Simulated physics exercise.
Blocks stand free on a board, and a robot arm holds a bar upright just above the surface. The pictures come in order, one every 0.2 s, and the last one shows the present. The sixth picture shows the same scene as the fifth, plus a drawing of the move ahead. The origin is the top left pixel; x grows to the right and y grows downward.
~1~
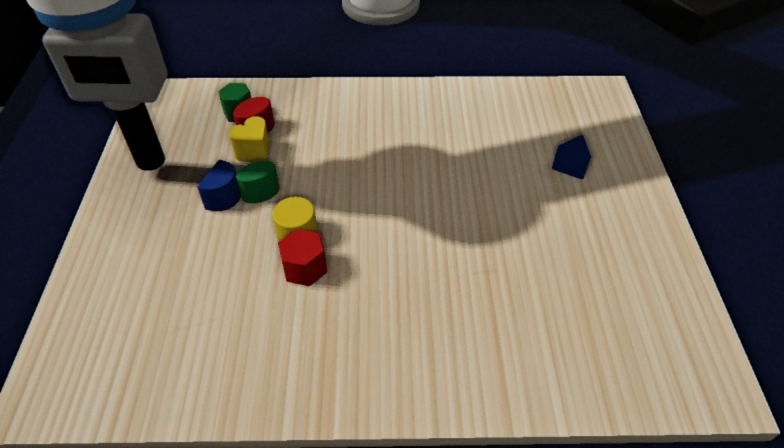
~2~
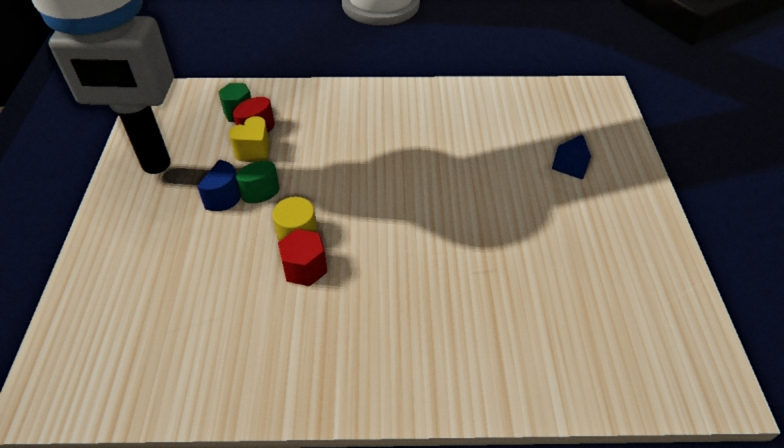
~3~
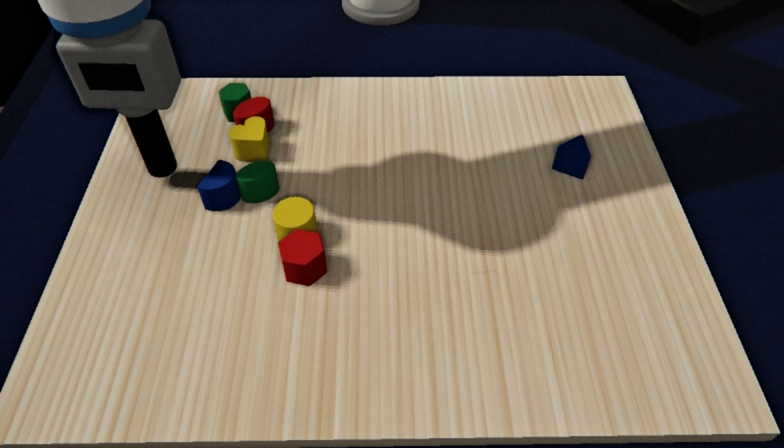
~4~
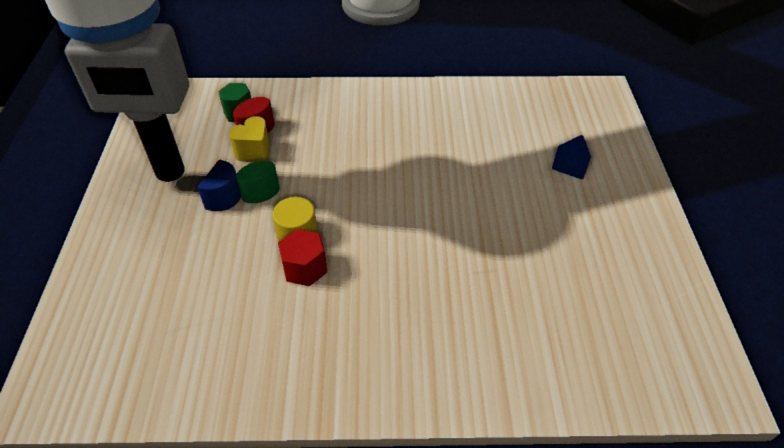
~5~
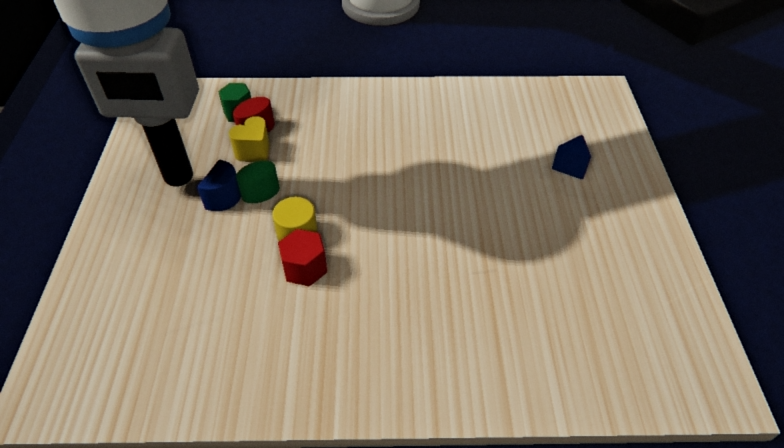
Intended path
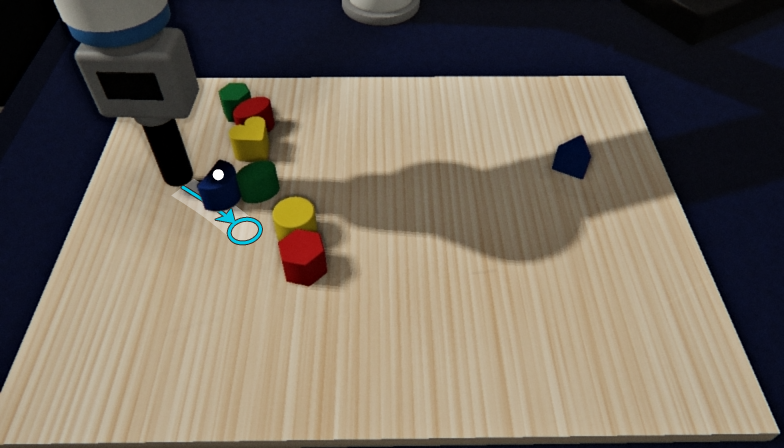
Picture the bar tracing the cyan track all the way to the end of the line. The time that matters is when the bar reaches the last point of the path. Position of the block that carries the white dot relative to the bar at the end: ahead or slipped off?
I believe the block that carries the white dot loses its place ahead of the bar and slips off.
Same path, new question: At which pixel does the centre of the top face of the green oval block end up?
Expect it around (277, 165).
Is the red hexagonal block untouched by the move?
I believe so.
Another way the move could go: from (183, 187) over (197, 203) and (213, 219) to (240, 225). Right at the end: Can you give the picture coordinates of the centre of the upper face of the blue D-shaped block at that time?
About (237, 181).
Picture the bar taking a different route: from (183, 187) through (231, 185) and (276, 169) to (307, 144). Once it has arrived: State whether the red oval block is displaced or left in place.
The block stays on its spot.
The drawn path runs from (183, 187) through (214, 207) to (245, 231); the dot is on the blue D-shaped block.
What follows on the original path. Halfway along, bar (211, 198); blue D-shaped block (235, 179), turned 40° anticlockwise; green oval block (270, 167).
At the end, bar (242, 222); blue D-shaped block (248, 183), turned 70° anticlockwise; green oval block (277, 165); yellow circular block not moved; red hexagonal block not moved.
